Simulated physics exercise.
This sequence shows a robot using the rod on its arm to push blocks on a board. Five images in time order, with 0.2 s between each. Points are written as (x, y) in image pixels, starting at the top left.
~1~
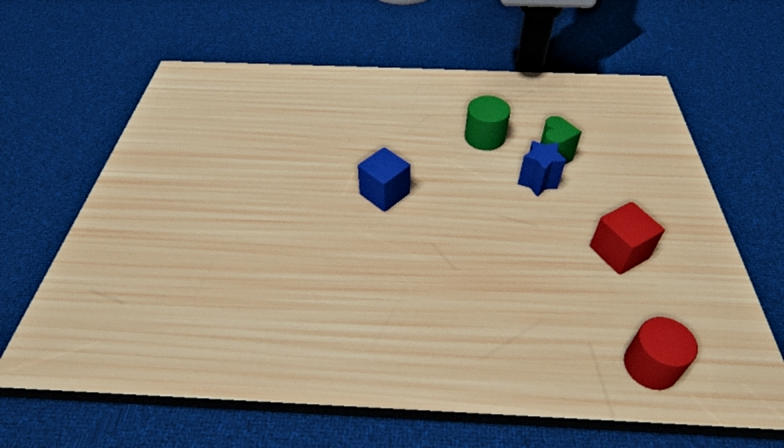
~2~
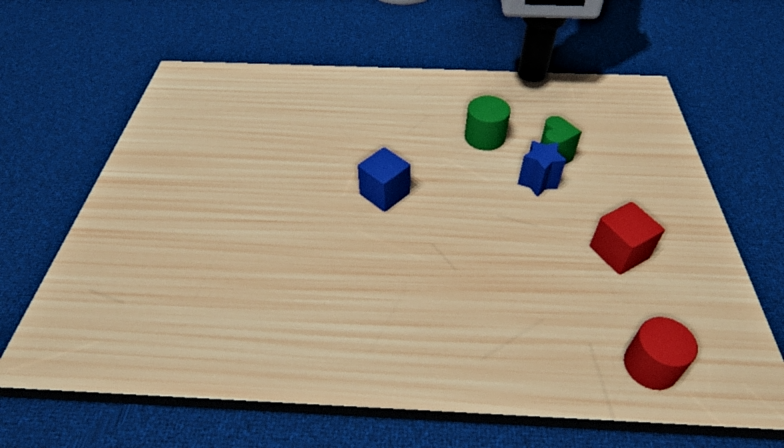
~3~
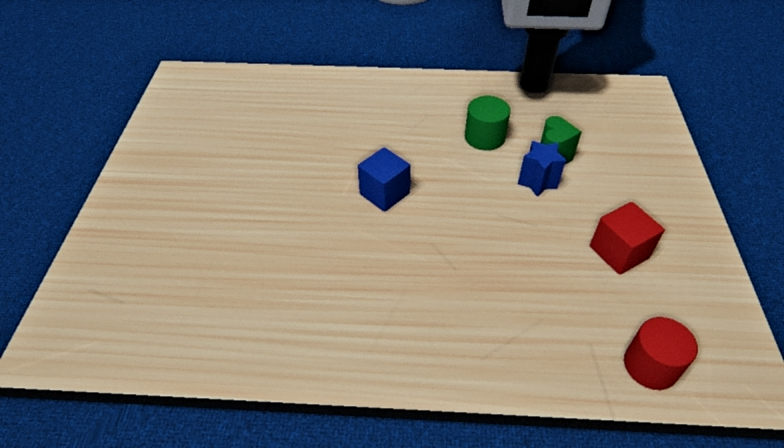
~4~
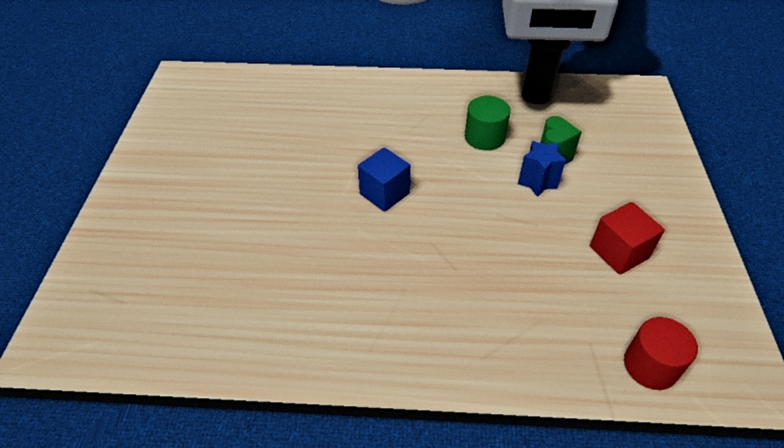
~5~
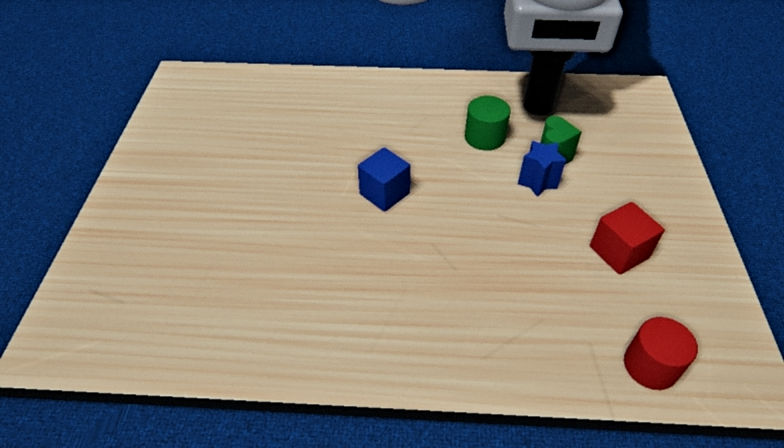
A pale wooden board lies on a blue surface, seen from above at an angle by a camera that stays still. A green cylinder, a green heart block and a blue star cluster near the upper right, with a blue cube left of them and a red cube and red cylinder at lower right. From the top edge, a robot arm's dark rod slides slowly toward the green heart while every block stays still.
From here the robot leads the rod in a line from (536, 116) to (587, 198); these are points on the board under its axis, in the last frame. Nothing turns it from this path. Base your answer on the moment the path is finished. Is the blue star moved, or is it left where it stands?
The block in question is displaced by the end.
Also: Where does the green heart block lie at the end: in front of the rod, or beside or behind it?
I believe the green heart block keeps its place ahead of the rod.
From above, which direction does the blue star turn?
Verdict: Clockwise.
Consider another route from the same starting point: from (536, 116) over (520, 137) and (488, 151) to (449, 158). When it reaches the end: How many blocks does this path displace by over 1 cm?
That push would leave one block displaced by more than about 1 cm.
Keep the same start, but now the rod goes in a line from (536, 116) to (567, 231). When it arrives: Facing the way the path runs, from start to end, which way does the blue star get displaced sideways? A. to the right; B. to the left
A - to the right.
The first path, step by step. One third of the way, rod (555, 131); blue star (545, 156), turned 20° clockwise; green heart block (566, 136).
Two thirds of the way, rod (572, 159); blue star (546, 166), turned 85° clockwise; green heart block (582, 166).
At the end, rod (590, 189); blue star (546, 166), turned 85° clockwise; green heart block (589, 197), turned 40° clockwise; red square block still.
